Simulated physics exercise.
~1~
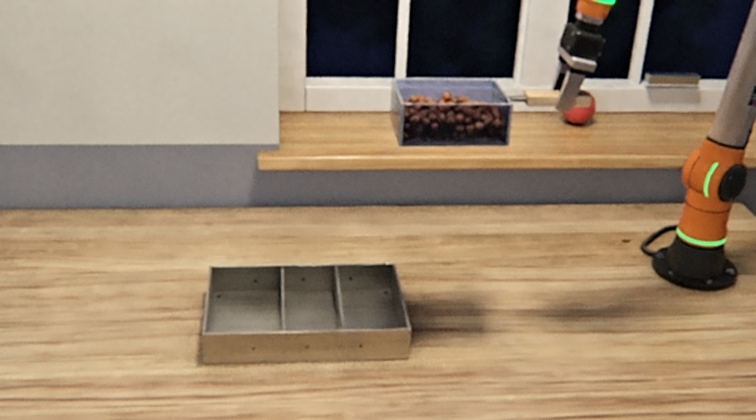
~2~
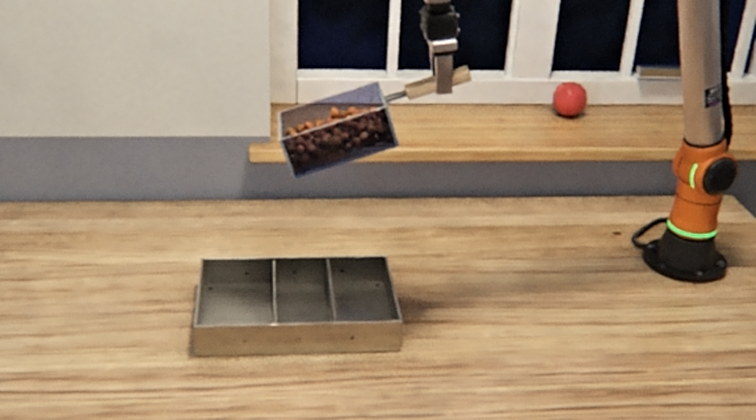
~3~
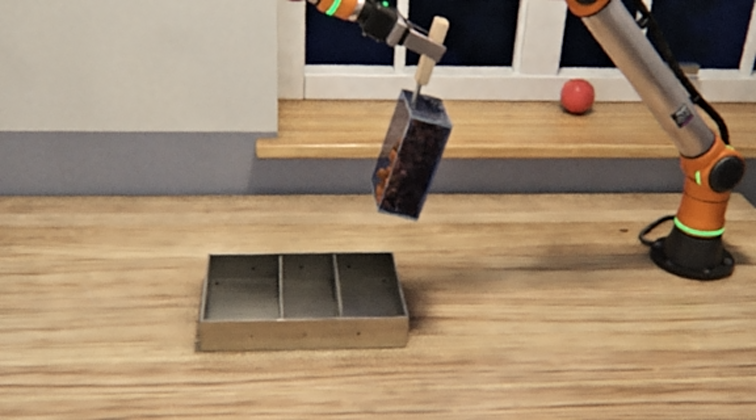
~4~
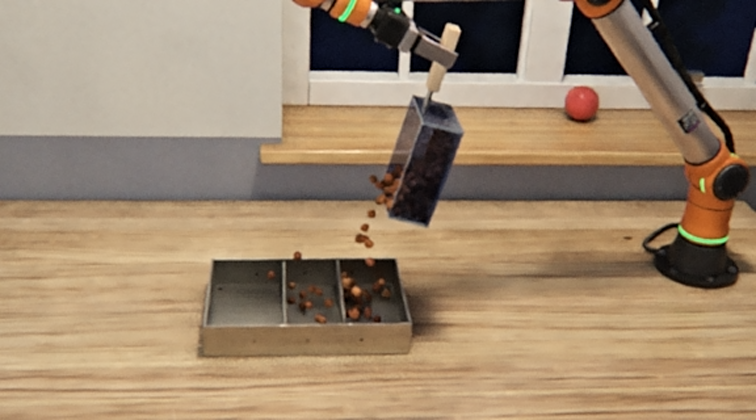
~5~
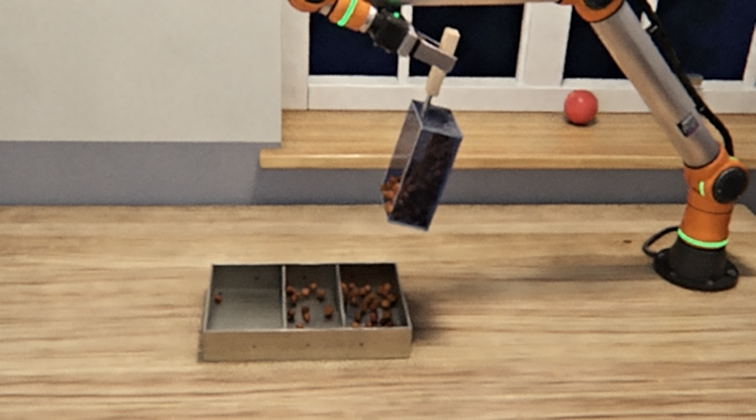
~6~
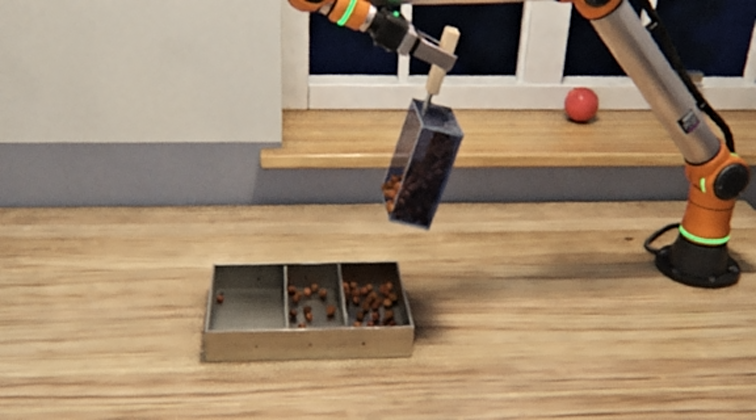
We see an orange and grey robot arm carry a clear box of hazelnuts from the windowsill and tip it steeply above a divided tray, spilling some into the right and middle sections, with a stray on the left, before holding still with many left inside.
